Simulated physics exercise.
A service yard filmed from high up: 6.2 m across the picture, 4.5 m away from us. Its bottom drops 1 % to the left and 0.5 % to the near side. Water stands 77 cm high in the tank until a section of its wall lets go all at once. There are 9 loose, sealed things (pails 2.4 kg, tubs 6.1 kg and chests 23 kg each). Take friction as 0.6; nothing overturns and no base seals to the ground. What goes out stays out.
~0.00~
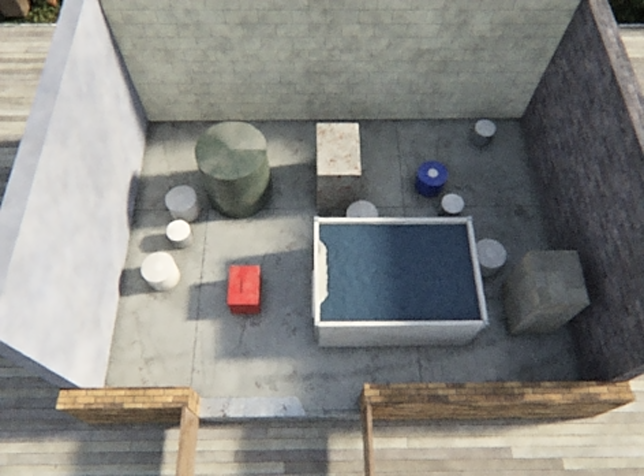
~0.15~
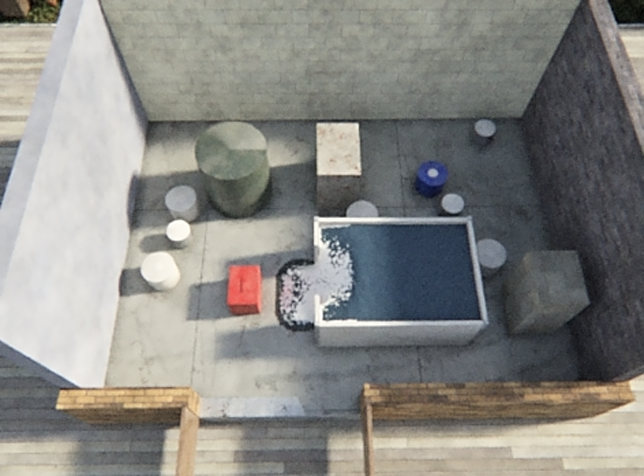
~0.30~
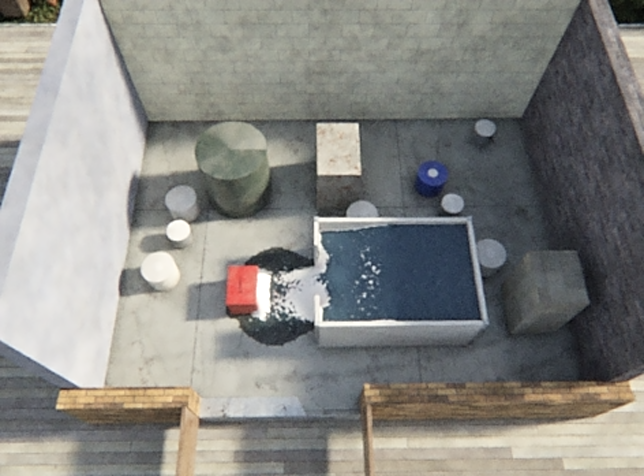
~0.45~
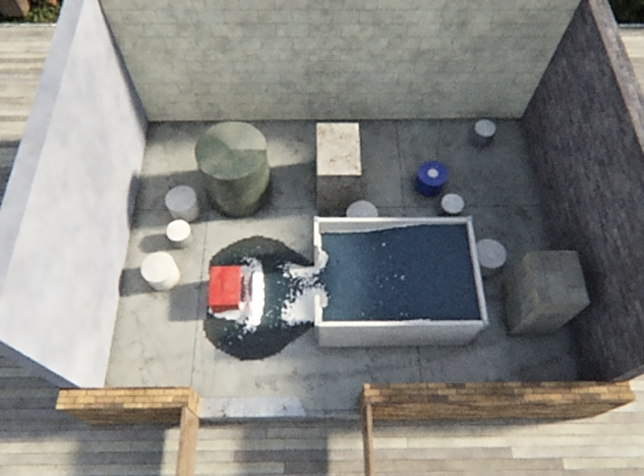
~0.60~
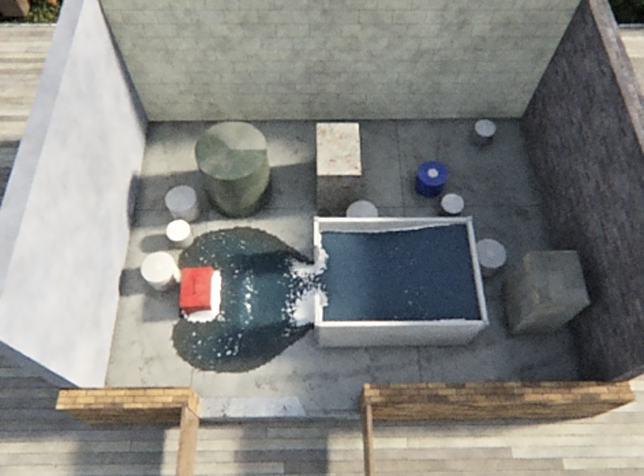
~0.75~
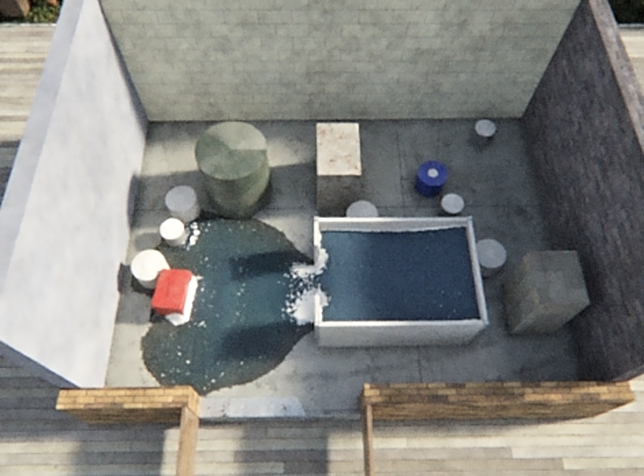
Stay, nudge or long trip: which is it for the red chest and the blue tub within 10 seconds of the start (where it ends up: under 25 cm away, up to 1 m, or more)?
The red chest travels far, the blue tub stays put.
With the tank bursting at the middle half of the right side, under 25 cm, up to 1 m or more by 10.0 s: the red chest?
In that case the red chest holds its place.
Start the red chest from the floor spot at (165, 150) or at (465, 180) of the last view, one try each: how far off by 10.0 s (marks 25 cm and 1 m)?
In that order: It ends far away; it barely shifts.
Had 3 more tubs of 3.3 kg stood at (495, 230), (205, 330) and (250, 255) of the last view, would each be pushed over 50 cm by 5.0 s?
In that order: Short of it, past it, over.
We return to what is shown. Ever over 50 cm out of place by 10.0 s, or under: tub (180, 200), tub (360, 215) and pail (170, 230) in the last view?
In that order: Over, short of it, past it.
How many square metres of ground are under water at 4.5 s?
Some 18 m2.
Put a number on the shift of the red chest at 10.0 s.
Roughly 200 cm.
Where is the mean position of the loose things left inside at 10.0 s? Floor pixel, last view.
Around (388, 229).
After 2.0 s the red chest is near (139, 288), 1.4 m from its start, aground; the blue tub is near (433, 173), 0.0 m from its start, aground; 0 of 9 are out; 3 afloat.
After 4.5 s the red chest is near (203, 251), 0.8 m from its start, aground; the blue tub is near (433, 173), 0.0 m from its start, aground; 0 of 9 are out; 2 afloat.
After 7.0 s the red chest is near (161, 238), 1.4 m from its start, afloat; the blue tub is near (433, 173), 0.0 m from its start, aground; 0 of 9 are out; 5 afloat.
After 10.0 s the red chest is near (162, 198), 1.9 m from its start, aground; the blue tub is near (433, 174), 0.0 m from its start, afloat; 0 of 9 are out; 7 afloat.
